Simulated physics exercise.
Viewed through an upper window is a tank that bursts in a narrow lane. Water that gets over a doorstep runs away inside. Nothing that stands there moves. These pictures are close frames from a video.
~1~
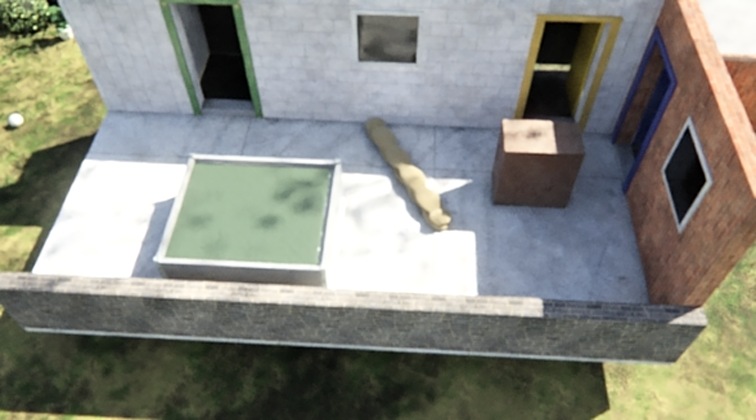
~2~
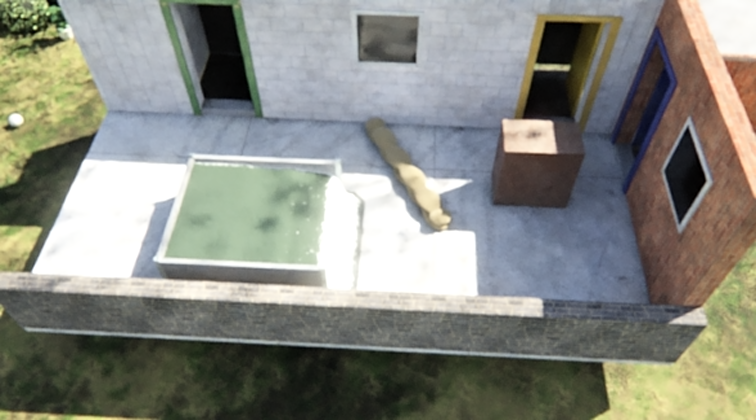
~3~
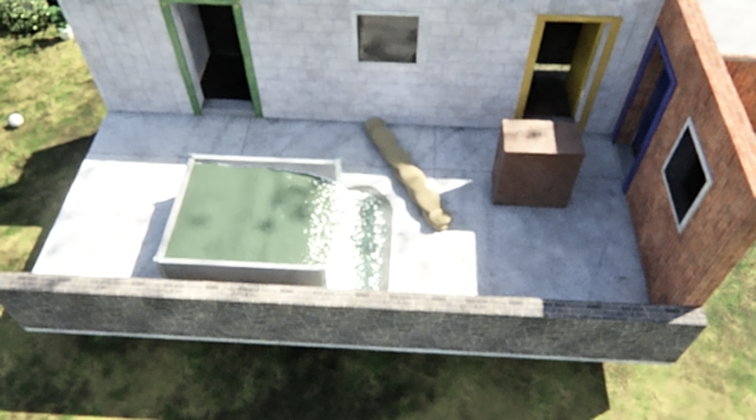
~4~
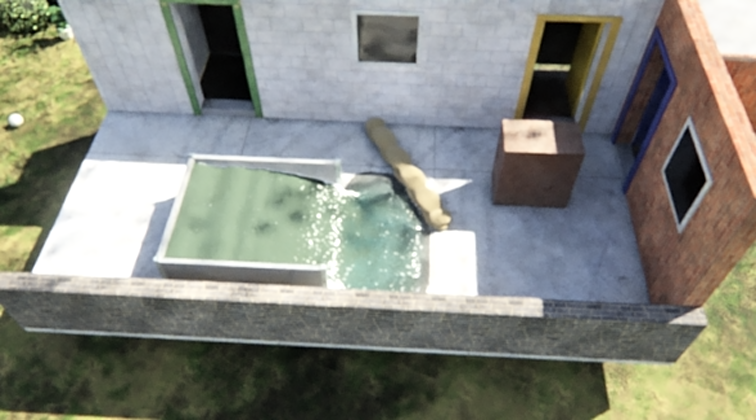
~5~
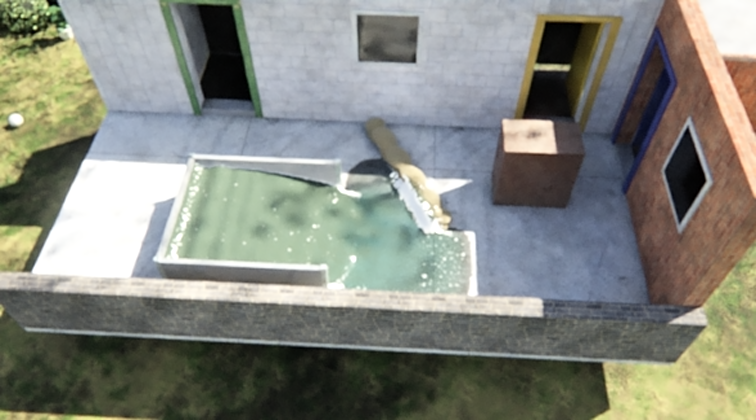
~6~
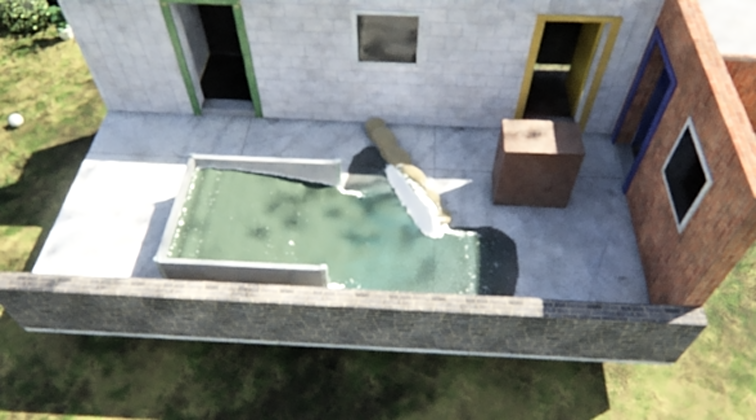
Water poured out of the right side of a low tank in a walled yard, spreading across the pale floor, then splashing against a long brown log and running past its lower end toward the right.
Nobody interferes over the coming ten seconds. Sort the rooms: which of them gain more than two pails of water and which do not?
The yellow door gains more; the blue door gains more; the green door gains no more.
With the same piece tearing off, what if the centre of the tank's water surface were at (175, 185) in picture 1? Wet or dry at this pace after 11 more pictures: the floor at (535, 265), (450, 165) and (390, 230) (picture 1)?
Result: Inundated; inundated; inundated.
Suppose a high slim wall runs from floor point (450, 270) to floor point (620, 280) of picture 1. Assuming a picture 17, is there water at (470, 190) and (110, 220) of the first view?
First spot submerged, second spot parched.
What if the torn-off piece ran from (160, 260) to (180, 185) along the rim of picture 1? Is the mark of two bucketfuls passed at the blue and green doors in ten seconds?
Well, the blue door comes up short, while the green door comes up short.
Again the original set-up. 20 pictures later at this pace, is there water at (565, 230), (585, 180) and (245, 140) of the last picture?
Result, in order: Waterlogged / waterlogged / waterlogged.
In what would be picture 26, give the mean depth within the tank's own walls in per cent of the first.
About 16 per cent.
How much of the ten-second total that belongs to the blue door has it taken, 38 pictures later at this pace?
I make it 55 per cent.
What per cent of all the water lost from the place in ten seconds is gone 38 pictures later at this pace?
Estimate: Some 60 %.
A moment on, water covers 40 % of the floor; the yellow door not reached, the blue door not reached, the green door not reached.
Next, water covers 55 % of the floor; the yellow door not reached, the blue door wet at the sill, nothing in, the green door not reached.
Then, water covers 65 % of the floor; the yellow door over two buckets in, the blue door under two buckets in, the green door wet at the sill, nothing in.
Later, water covers 80 % of the floor; the yellow door far over two buckets in, the blue door far over two buckets in, the green door wet at the sill, nothing in.
In the end, water covers 90 % of the floor; the yellow door far over two buckets in, the blue door far over two buckets in, the green door wet at the sill, nothing in.
